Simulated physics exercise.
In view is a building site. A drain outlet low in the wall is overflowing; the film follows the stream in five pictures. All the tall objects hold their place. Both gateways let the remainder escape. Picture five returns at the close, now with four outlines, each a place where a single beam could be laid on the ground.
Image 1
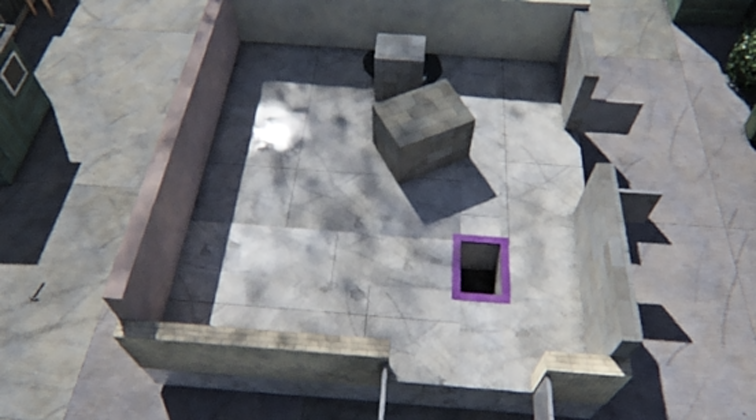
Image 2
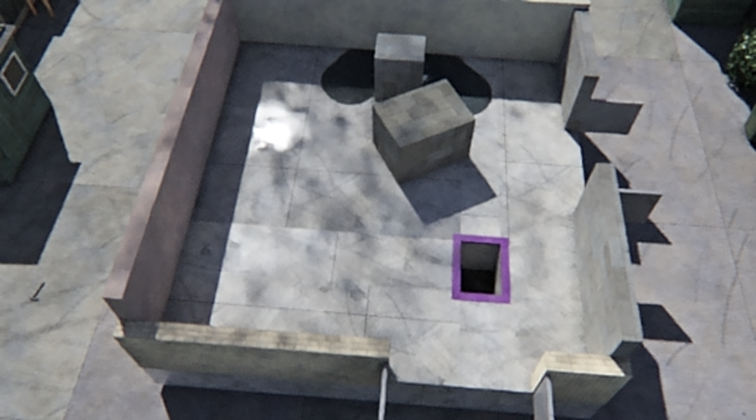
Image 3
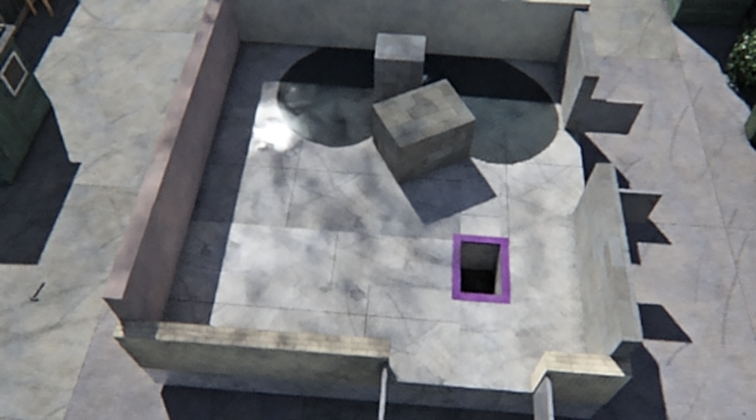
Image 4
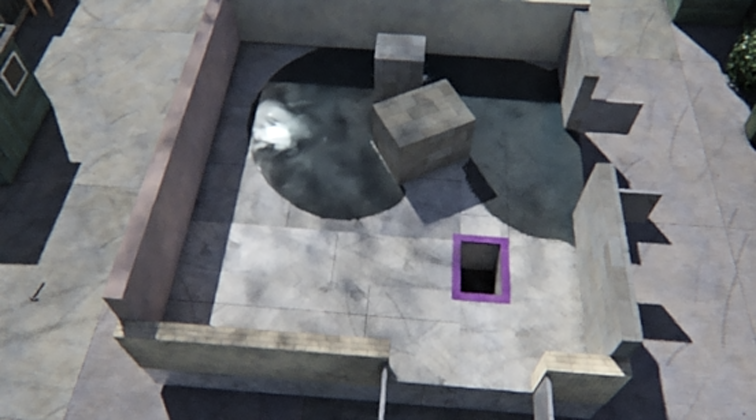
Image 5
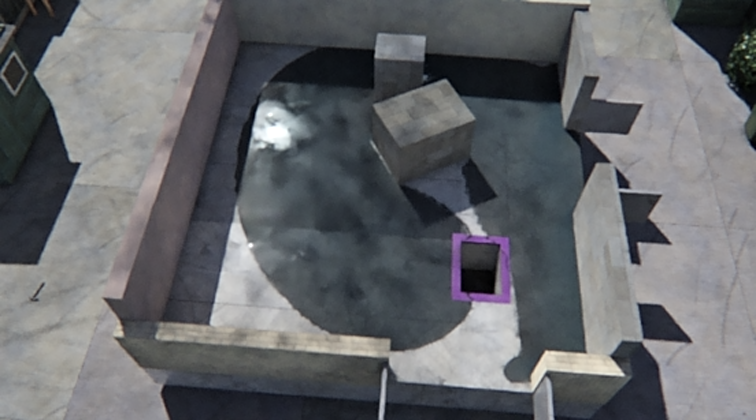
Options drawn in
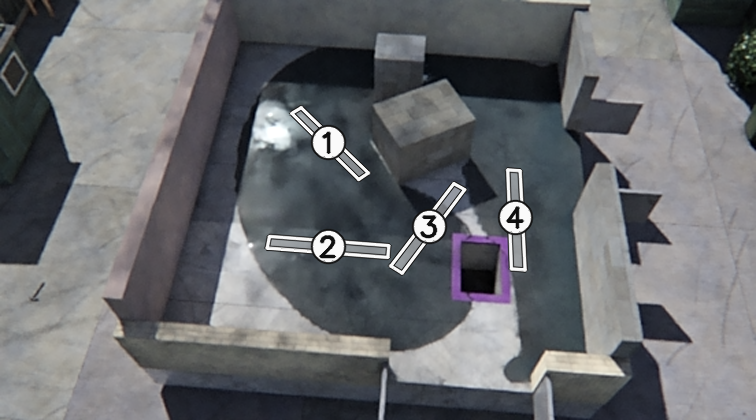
Dark water emerges around a small block near the back wall of a walled concrete yard, spreads to both sides, then advances past a larger block and covers most of the floor, curving around the purple-edged pit.
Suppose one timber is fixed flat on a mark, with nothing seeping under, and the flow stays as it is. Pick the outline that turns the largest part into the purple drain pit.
Choose 2.
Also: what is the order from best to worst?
Best to worst: 2, 4, 1, 3.
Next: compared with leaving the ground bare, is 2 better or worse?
Spot 2 is better.
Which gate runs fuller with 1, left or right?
The left one.
In white, 1 from (296, 110) to (363, 176); 2 from (268, 242) to (388, 251); 3 from (396, 269) to (459, 186); 4 from (518, 269) to (513, 170).
With 1, about 9 % of the stream goes into the purple drain pit, about 91 % out by the gates.
With 2, about 27 % of the stream goes into the purple drain pit, about 73 % out by the gates.
With 3, about 2 % of the stream goes into the purple drain pit, about 98 % out by the gates.
With 4, about 14 % of the stream goes into the purple drain pit, about 86 % out by the gates.
